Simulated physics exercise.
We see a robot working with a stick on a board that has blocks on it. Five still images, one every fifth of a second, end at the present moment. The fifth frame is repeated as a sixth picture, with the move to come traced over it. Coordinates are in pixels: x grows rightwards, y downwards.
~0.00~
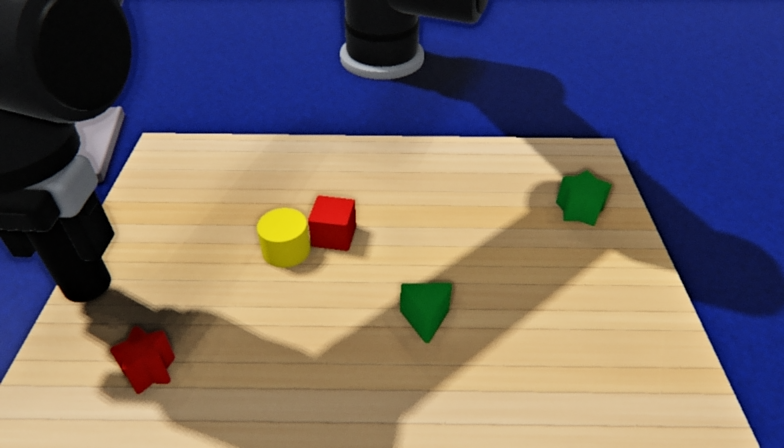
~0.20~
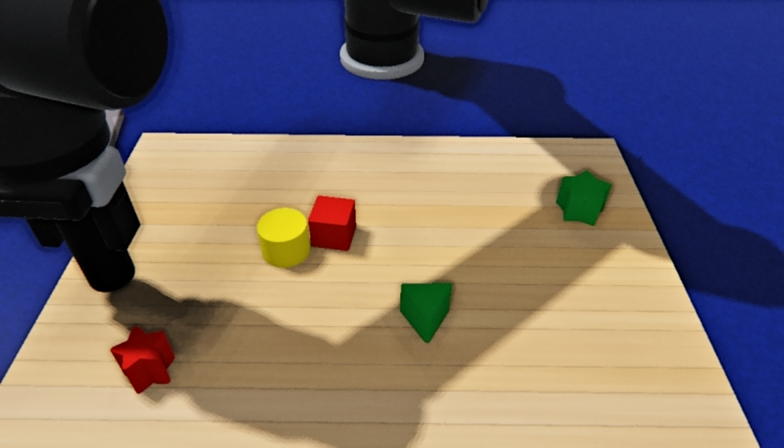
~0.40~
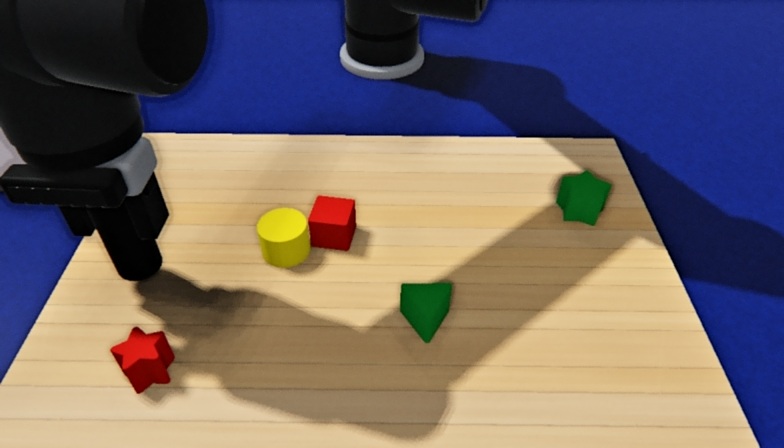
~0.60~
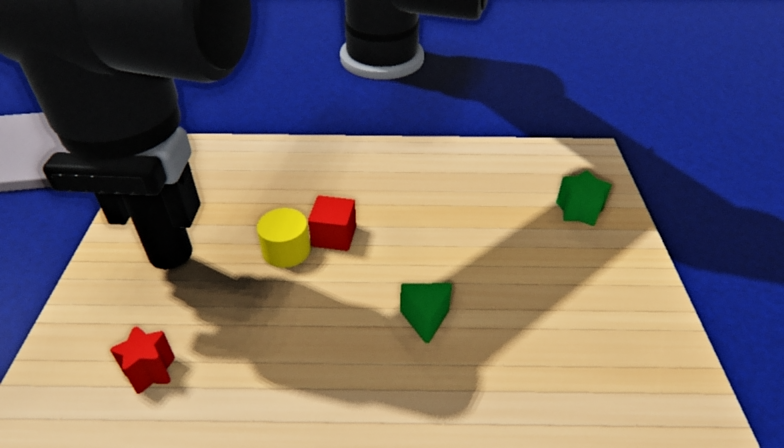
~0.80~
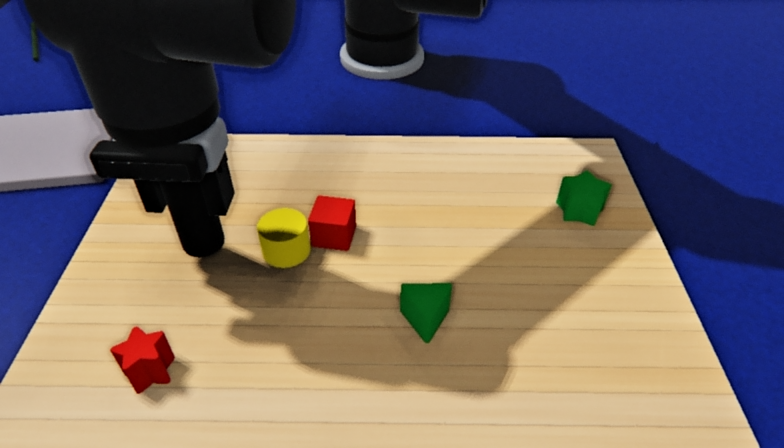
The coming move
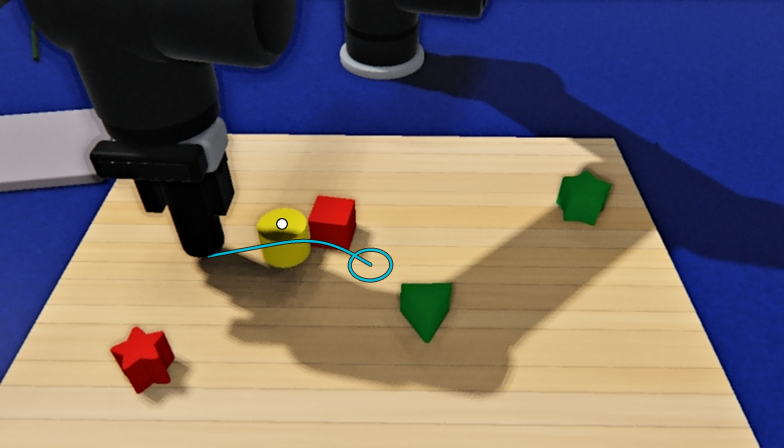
In this clip, a black robotic arm moves its stick rightward and slightly upward over a wooden board, nearing a yellow cylinder beside a red block, while these, two green blocks and a red star-shaped block stay still.
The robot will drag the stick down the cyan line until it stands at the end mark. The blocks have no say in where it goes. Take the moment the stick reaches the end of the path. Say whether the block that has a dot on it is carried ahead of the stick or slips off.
I'm fairly sure the block that has a dot on it rides along ahead of the stick to the very end.
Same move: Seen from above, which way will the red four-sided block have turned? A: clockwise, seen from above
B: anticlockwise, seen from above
The correct letter is B.
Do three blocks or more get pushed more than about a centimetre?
No, it doesn't check out.
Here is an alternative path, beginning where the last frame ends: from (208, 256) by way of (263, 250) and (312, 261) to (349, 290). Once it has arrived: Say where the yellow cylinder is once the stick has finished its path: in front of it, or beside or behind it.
Slid off.
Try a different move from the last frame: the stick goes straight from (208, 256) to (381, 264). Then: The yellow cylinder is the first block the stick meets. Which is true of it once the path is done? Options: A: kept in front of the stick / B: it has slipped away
A: Kept in front of the stick.
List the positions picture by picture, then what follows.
Lower end of the stick at (89, 287), tops of blocks, yellow cylinder at (282, 224), red four-sided block at (332, 209), green triangle at (427, 294), in the first picture.
Stick at (113, 277), blocks as before, in the second picture.
Stick at (141, 267), blocks as before, in the third picture.
Stick at (172, 256), blocks as before, in the fourth picture.
Stick at (204, 244), yellow cylinder at (282, 224), red four-sided block at (332, 209), green triangle at (427, 294), in the fifth picture.
The drawn path runs from (208, 256) via (267, 246) and (323, 243), ending at (370, 265); the dot is on the yellow cylinder.
What follows on the original path. One third of the way, stick at (265, 233); yellow cylinder at (306, 226); red four-sided block at (346, 209), turned 35° anticlockwise.
Two thirds of the way, stick at (322, 231); yellow cylinder at (356, 236); red four-sided block at (371, 206), turned 70° anticlockwise.
At the end, stick at (370, 253); yellow cylinder at (403, 264); red four-sided block at (391, 207), turned 120° anticlockwise; green triangle not moved.
